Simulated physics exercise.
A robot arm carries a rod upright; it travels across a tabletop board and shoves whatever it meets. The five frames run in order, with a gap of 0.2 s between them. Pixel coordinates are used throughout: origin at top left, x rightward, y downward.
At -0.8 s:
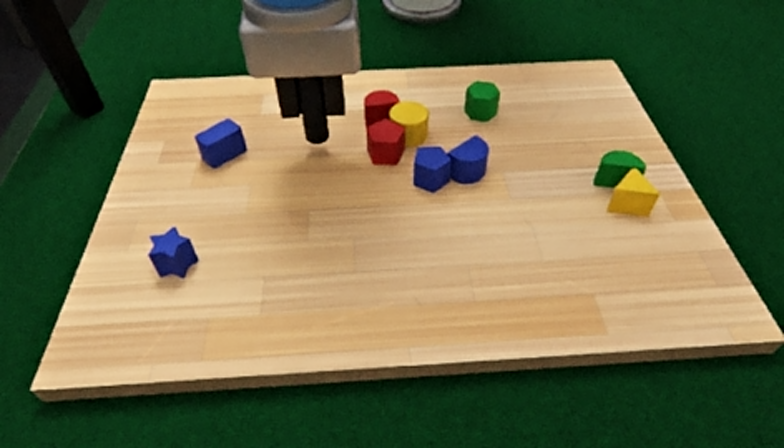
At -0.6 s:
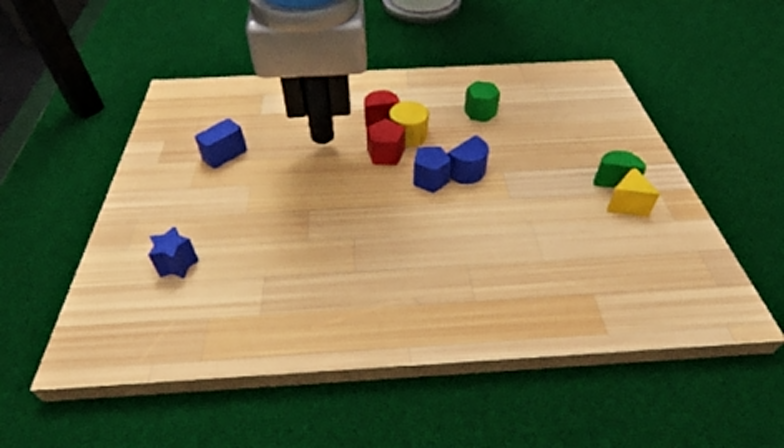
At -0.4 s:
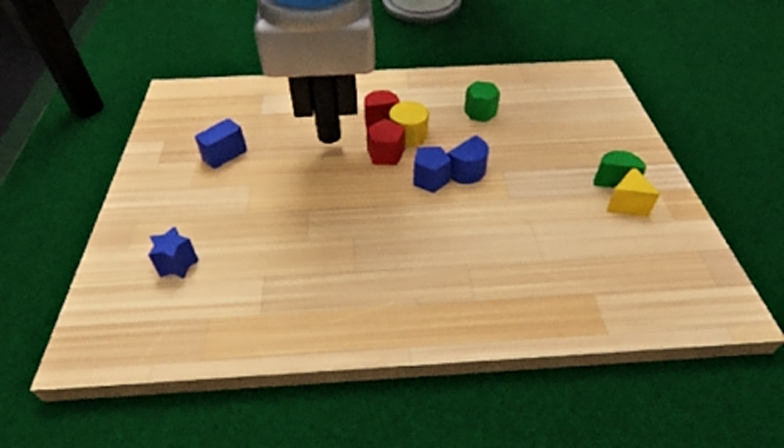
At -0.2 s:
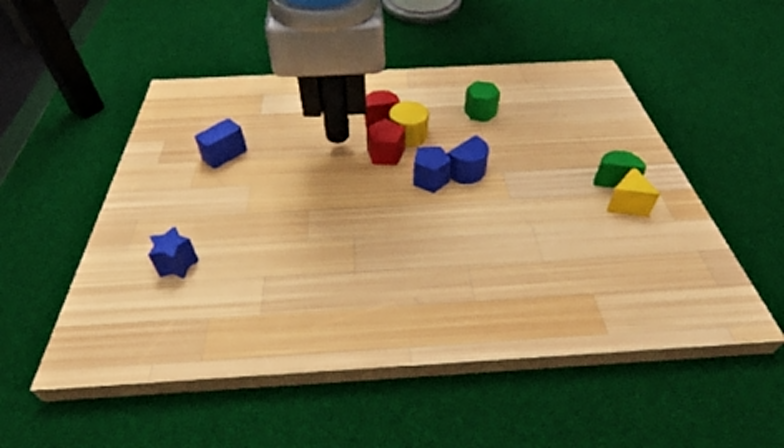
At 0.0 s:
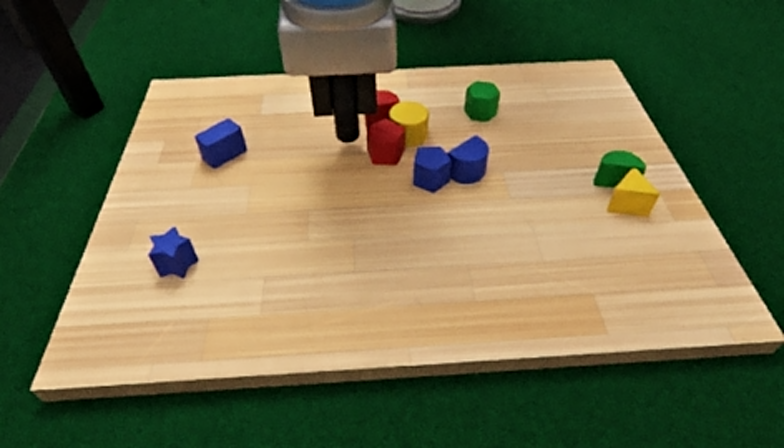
Robot arm with a dark rod moving slightly right above a wooden board, nearing a red block among still coloured blocks.
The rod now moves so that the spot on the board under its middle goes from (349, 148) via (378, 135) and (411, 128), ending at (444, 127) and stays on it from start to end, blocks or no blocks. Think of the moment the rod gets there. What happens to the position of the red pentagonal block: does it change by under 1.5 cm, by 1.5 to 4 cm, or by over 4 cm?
It moves only a bit, under 1.5 cm.
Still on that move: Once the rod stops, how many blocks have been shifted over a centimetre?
That makes 1 block.
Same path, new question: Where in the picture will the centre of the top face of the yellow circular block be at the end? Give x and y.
When the path ends, it will be at (473, 115).
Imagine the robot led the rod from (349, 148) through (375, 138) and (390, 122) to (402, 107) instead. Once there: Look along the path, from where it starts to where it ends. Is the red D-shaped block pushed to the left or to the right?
Gets pushed left.
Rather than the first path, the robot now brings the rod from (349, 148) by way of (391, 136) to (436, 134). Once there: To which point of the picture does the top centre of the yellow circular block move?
When the path ends, it will be at (467, 107).
On the path given first. One third of the way, rod (379, 124); nothing pushed yet.
Two thirds of the way, rod (412, 117); yellow circular block (442, 111).
At the end, rod (445, 116); red pentagonal block not moved; yellow circular block (473, 115).
